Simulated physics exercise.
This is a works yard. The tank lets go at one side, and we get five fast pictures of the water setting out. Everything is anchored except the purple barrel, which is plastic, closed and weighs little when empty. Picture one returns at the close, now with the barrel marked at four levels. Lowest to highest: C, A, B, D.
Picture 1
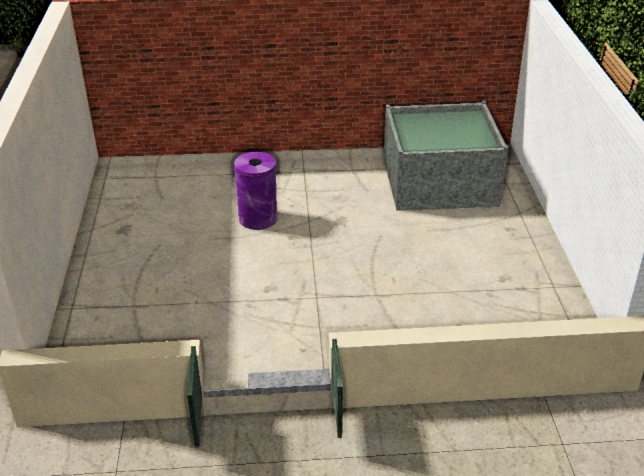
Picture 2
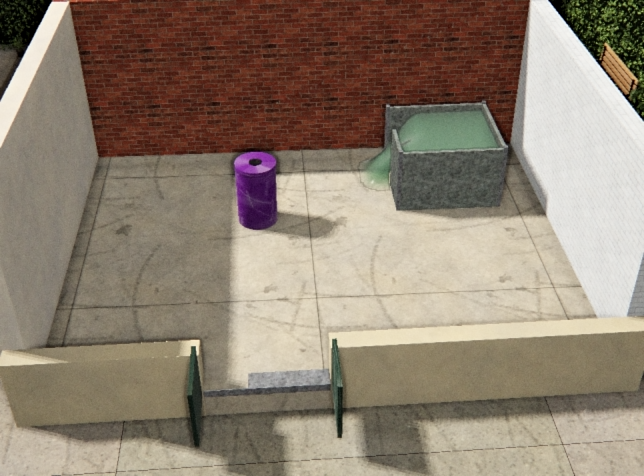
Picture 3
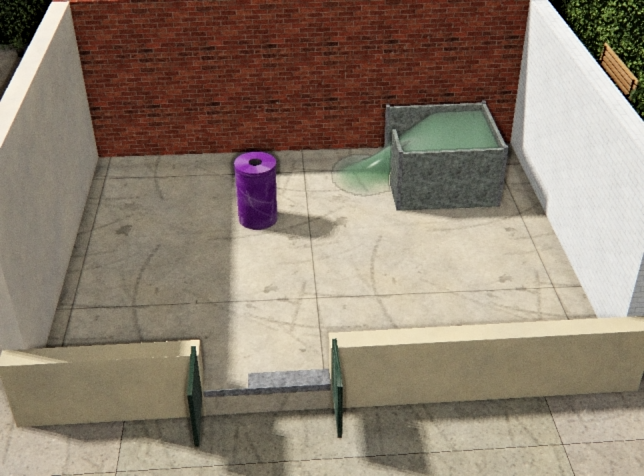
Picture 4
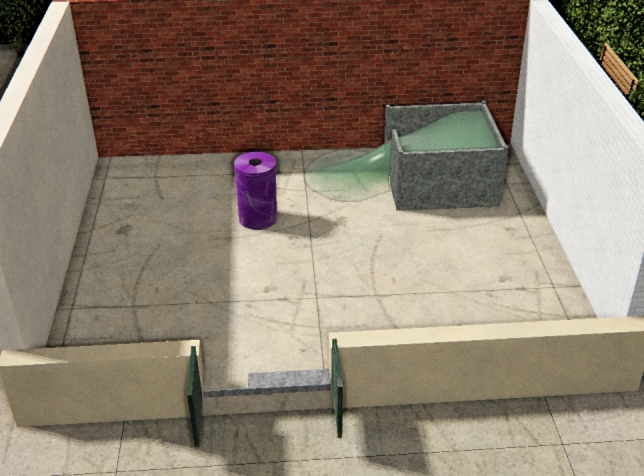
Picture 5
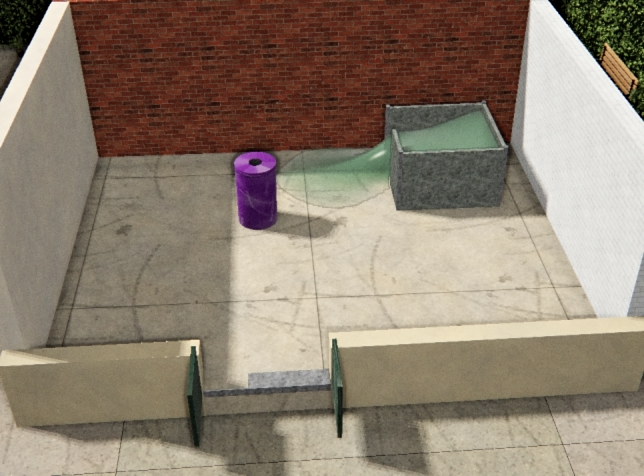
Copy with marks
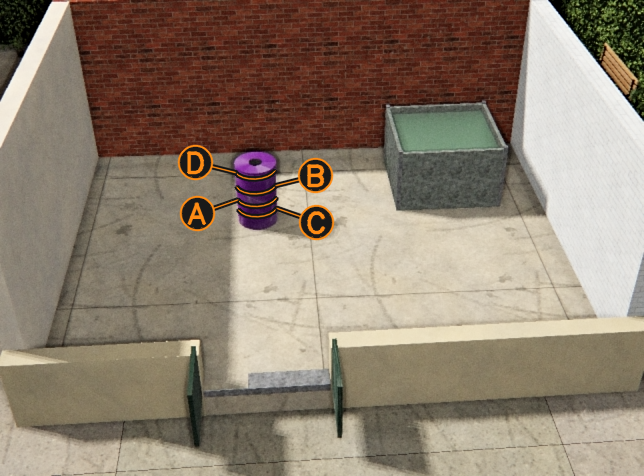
Green water pouring from the left side of a full stone tank and spreading across a walled yard towards a purple barrel.
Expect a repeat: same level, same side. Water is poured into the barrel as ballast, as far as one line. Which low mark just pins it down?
That is mark C.
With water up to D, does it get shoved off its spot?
No, that is safe.
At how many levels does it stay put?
All four.
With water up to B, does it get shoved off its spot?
No.
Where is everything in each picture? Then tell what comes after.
Lid of the purple barrel at (254, 162); tank full, its middle at (444, 132); open gate at (265, 340), in the first frame.
In the second frame, 1 % of the ground under water, its edge towards the barrel at (374, 185).
In the third frame, 3 % of the ground under water, its edge towards the barrel at (338, 180).
In the fourth frame, 5 % of the ground under water, its edge towards the barrel at (327, 192).
Lid of the purple barrel at (254, 162); 7 % of the ground under water, its edge towards the barrel at (305, 198), in the fifth frame.
In orange, A at (257, 206); B at (256, 193); C at (257, 216); D at (255, 179); from the bottom up C, A, B, D.
Choosing A, it does not move.
Choosing B, it does not move.
Choosing C, it does not move.
Choosing D, it does not move.
